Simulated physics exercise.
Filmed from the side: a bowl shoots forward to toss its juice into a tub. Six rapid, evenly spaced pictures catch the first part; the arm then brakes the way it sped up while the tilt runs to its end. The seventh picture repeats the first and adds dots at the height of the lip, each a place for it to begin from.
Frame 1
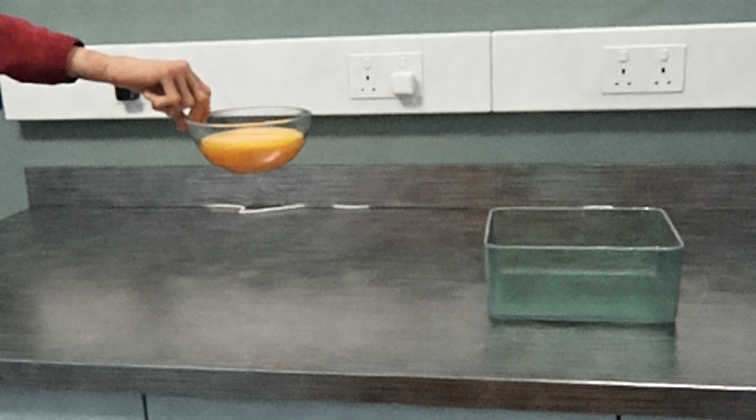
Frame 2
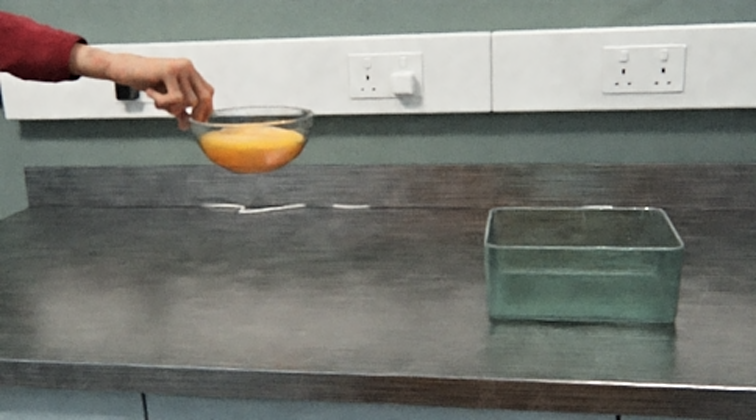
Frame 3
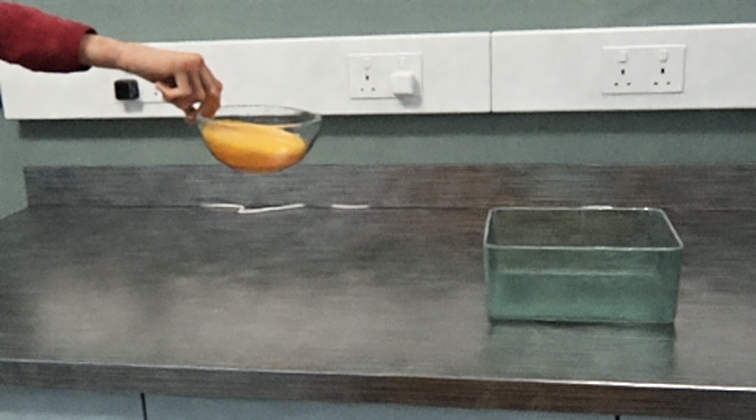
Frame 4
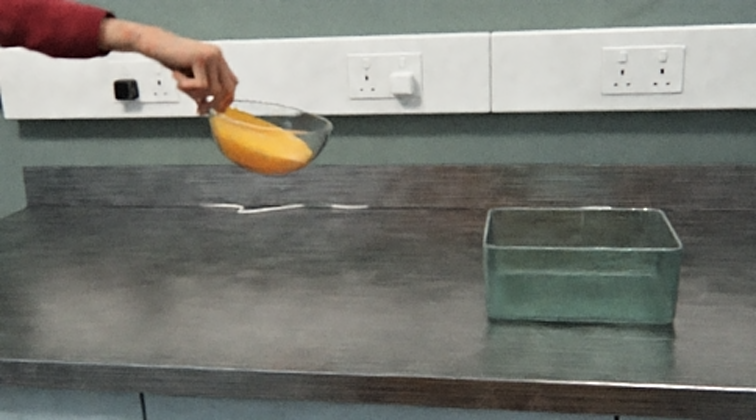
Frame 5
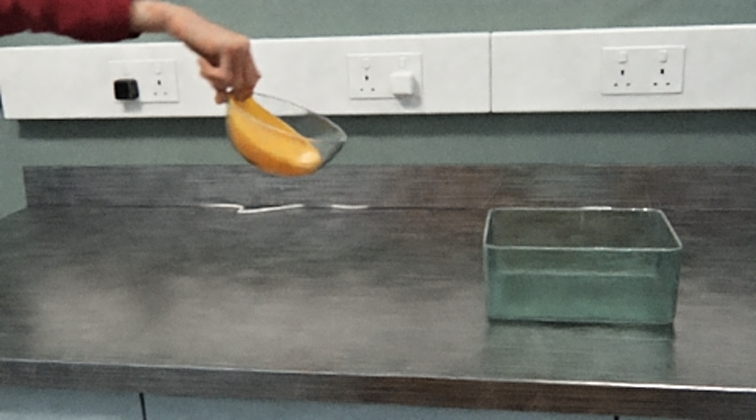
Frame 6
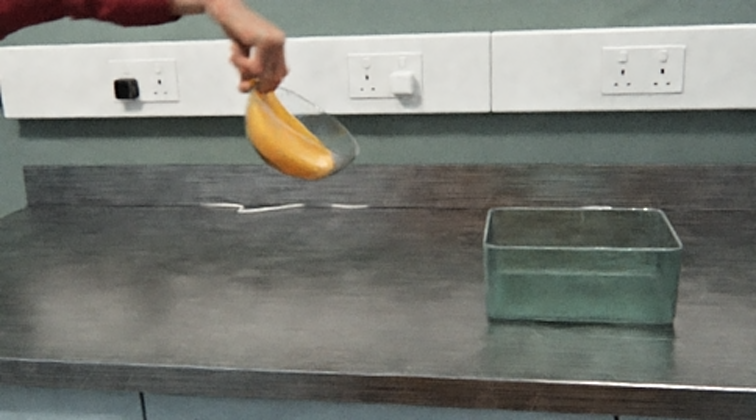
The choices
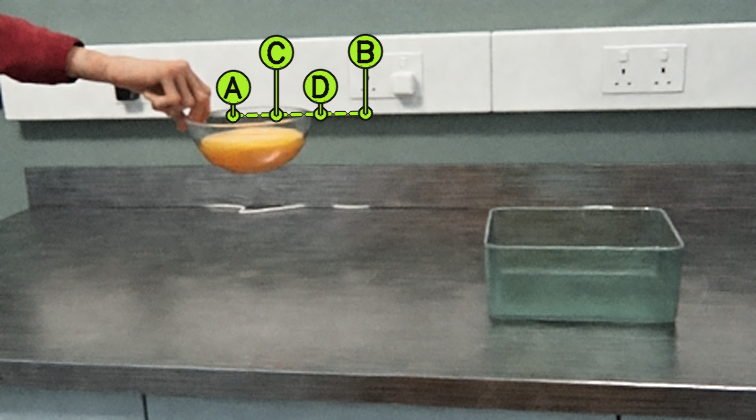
A hand moves a glass bowl of orange juice rightward and tilts it steeply.
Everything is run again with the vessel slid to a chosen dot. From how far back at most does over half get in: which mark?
Choose B.
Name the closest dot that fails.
D it is.
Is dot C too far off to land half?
Yes, that goes wrong.
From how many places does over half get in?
One.
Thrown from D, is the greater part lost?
Yes.
On the marked copy, A at (233, 115); B at (365, 113); C at (276, 114); D at (320, 114).
Choosing A, about 0 % lands in the tub, 100 % falls short.
Choosing B, about 73 % lands in the tub, 15 % falls short and 12 % goes beside or beyond.
Choosing C, about 0 % lands in the tub, 96 % falls short and 4 % goes beside or beyond.
Choosing D, about 14 % lands in the tub, 77 % falls short and 9 % goes beside or beyond.
